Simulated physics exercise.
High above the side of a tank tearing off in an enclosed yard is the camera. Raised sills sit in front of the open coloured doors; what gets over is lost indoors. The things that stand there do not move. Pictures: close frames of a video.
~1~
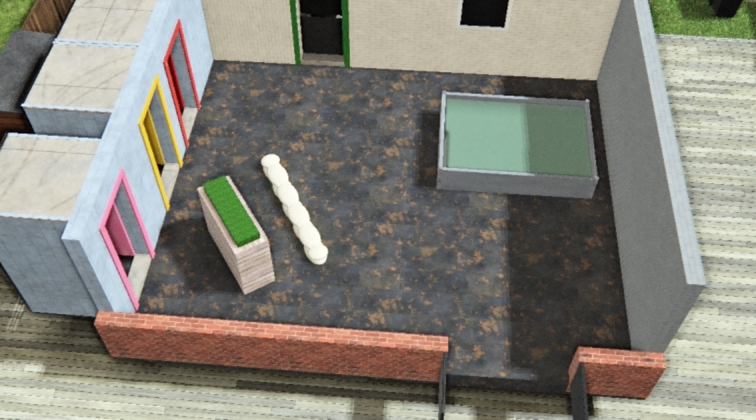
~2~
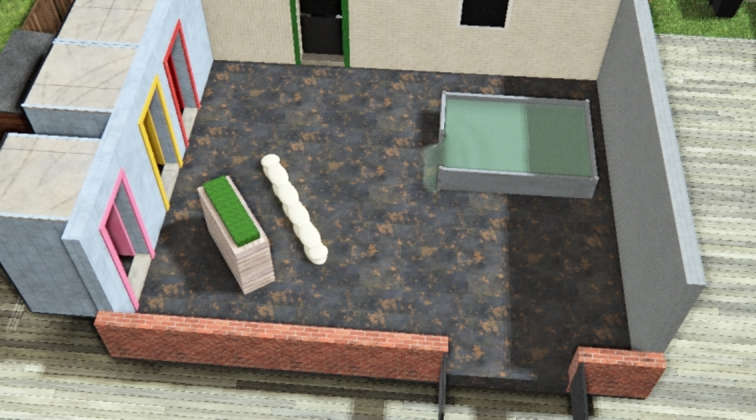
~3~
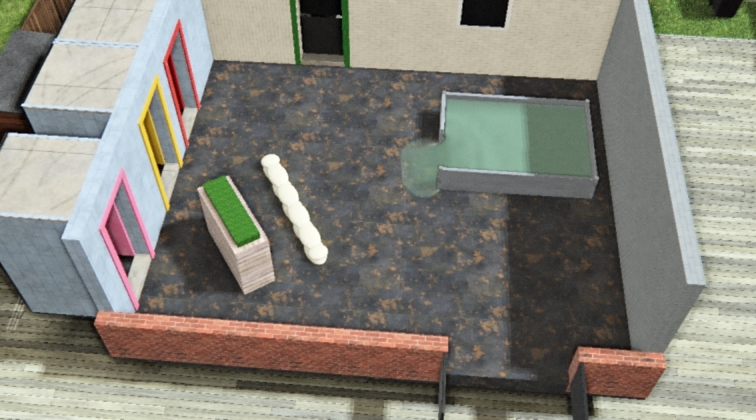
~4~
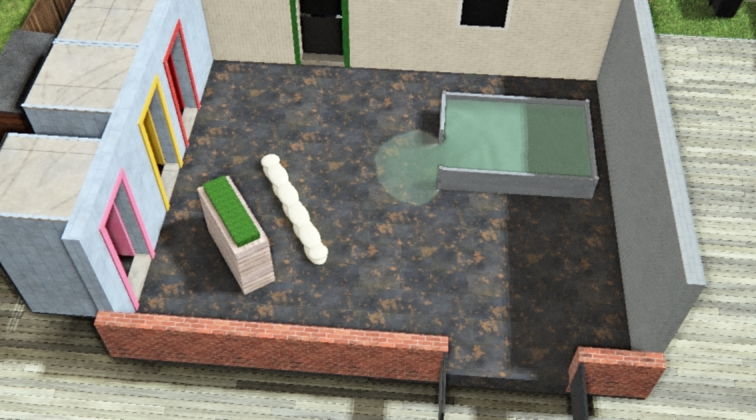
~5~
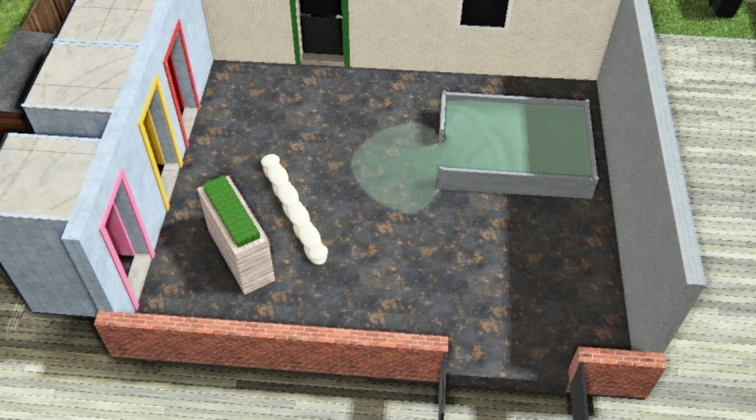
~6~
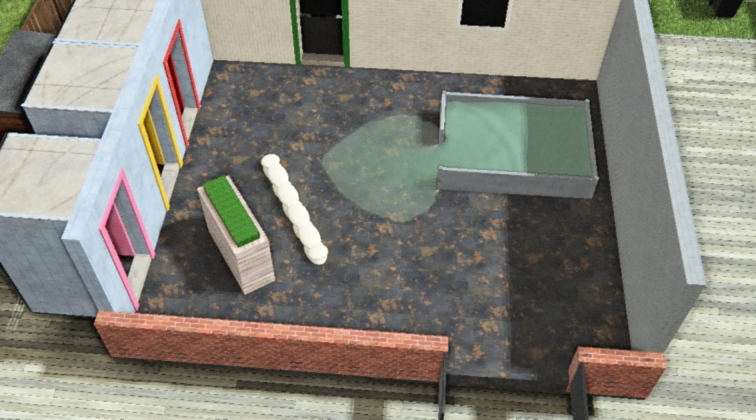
An enclosed yard with a dark, mottled floor is seen from high above, between pale walls and a low brick wall with an opening. Pink, yellow and red doorways line the left, near a green-topped block and a cream, knobbly bar, while a grey tank of greenish water stands at right. Water pours from the tank's left side and spreads leftward in a widening pool, while the camera stays still.
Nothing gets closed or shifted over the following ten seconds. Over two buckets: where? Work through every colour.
Pink door no, green door no, yellow door no, red door yes.
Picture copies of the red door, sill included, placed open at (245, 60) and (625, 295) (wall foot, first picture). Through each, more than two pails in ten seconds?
So the first tops it, and then the second doesn't reach it.
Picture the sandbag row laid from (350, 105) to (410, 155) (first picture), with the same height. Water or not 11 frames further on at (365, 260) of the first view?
At that place: Submerged.
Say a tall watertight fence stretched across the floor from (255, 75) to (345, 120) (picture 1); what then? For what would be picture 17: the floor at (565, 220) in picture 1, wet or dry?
My call for that point: Left unsoaked.
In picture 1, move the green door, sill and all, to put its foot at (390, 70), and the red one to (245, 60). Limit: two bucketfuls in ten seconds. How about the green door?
As I see it, the green door comes in lower.
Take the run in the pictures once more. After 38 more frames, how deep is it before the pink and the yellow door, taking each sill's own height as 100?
Some 0 percent and then some 20 percent.
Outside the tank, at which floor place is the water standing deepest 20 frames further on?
Deepest point: About (213, 61).
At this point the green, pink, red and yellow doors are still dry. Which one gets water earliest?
That would be the red one, ahead of the rest.
A moment on, water covers 15 % of the floor; the pink door not reached, the green door not reached, the yellow door not reached, the red door not reached.
Next, water covers 25 % of the floor; the pink door not reached, the green door not reached, the yellow door not reached, the red door wet at the sill, nothing in.
Then, water covers 35 % of the floor; the pink door not reached, the green door wet at the sill, nothing in, the yellow door wet at the sill, nothing in, the red door over two buckets in.
Later, water covers 50 % of the floor; the pink door not reached, the green door wet at the sill, nothing in, the yellow door wet at the sill, nothing in, the red door over two buckets in.
In the end, water covers 80 % of the floor; the pink door wet at the sill, nothing in, the green door wet at the sill, nothing in, the yellow door wet at the sill, nothing in, the red door far over two buckets in.
